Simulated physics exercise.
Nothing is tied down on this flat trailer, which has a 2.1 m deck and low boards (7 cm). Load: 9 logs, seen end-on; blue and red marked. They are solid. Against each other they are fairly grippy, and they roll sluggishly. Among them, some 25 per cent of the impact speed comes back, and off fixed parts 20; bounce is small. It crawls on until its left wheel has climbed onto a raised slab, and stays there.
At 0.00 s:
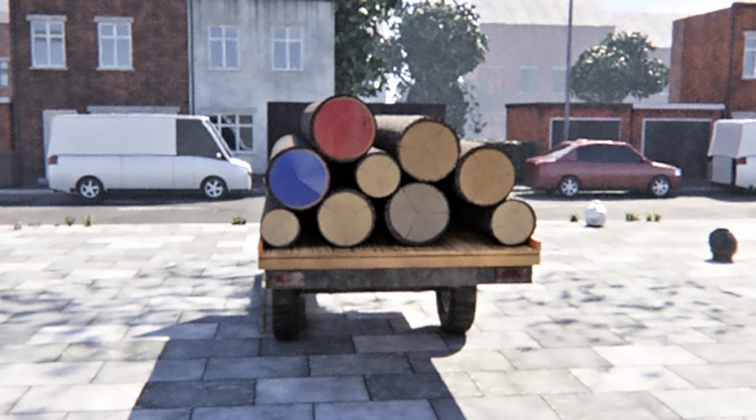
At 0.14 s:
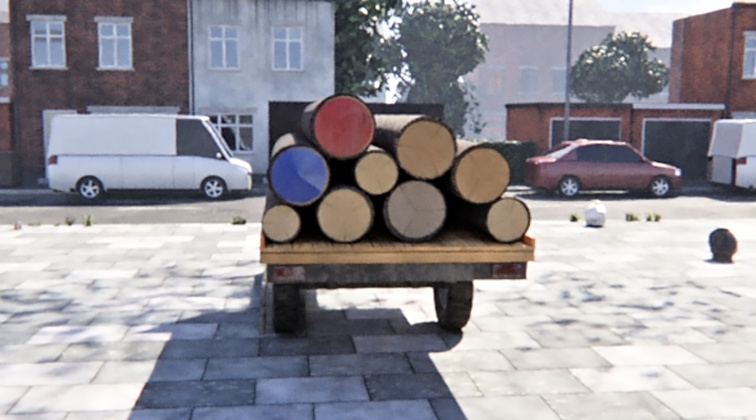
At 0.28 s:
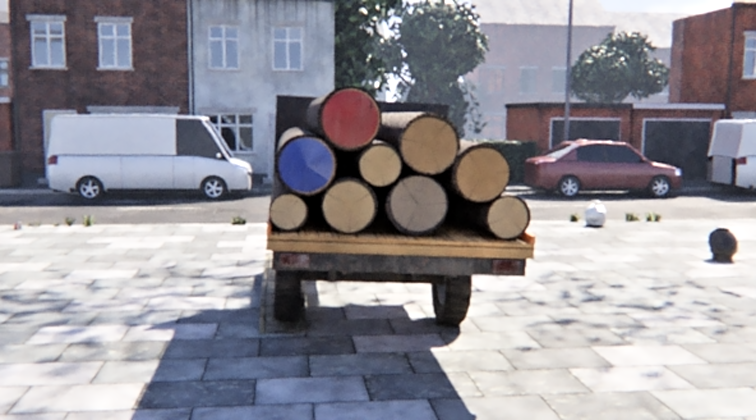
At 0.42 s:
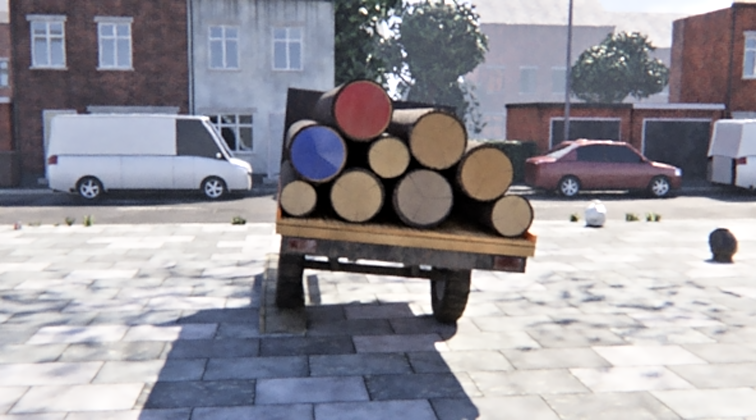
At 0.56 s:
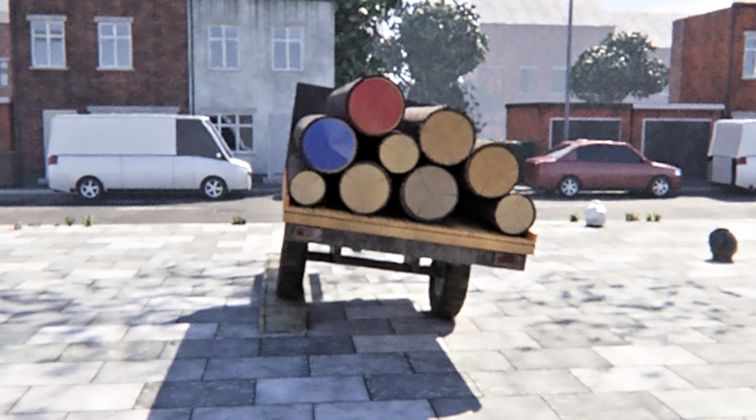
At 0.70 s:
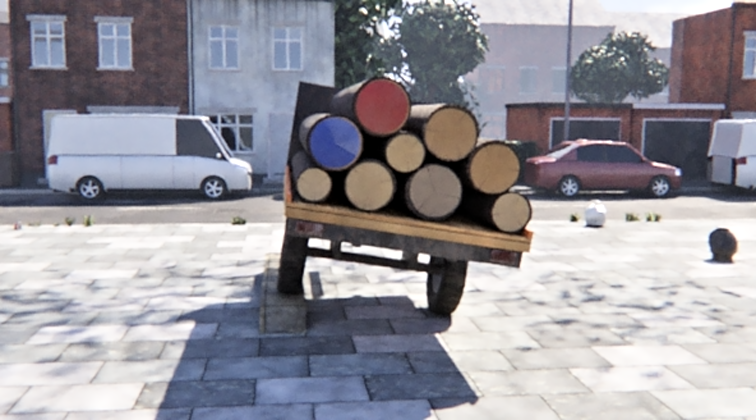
A flatbed truck stacked with logs, one end red and one blue, tilts to the right.
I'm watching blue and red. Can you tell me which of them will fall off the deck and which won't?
Sure. Blue: No, it stays. Red: No, it stays.
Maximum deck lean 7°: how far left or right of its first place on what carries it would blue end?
Roughly 5 cm, towards the right.
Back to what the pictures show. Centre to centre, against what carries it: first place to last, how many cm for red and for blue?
Red 15, blue 5.
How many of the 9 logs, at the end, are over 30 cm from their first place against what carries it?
Count: 0.
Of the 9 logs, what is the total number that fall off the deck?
Count: 0.
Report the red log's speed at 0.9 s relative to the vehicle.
0.2 m/s or so.
Then, 0.9 s in, blue is up on others, 35 cm from the left edge, rolling right; red is up on others, 75 cm from the left edge, rolling right; 0 gone from the deck.
Then, 1.2 s in, red is up on others, 75 cm from the left edge; still the same for blue; 0 gone from the deck.
Then, 1.4 s in, blue is up on others, 35 cm from the left edge, rolling left; red is up on others, 75 cm from the left edge, rolling left; 0 gone from the deck.
In the end (1.7 s), blue is up on others, 30 cm from the left edge; red is up on others, 75 cm from the left edge; 0 gone from the deck.
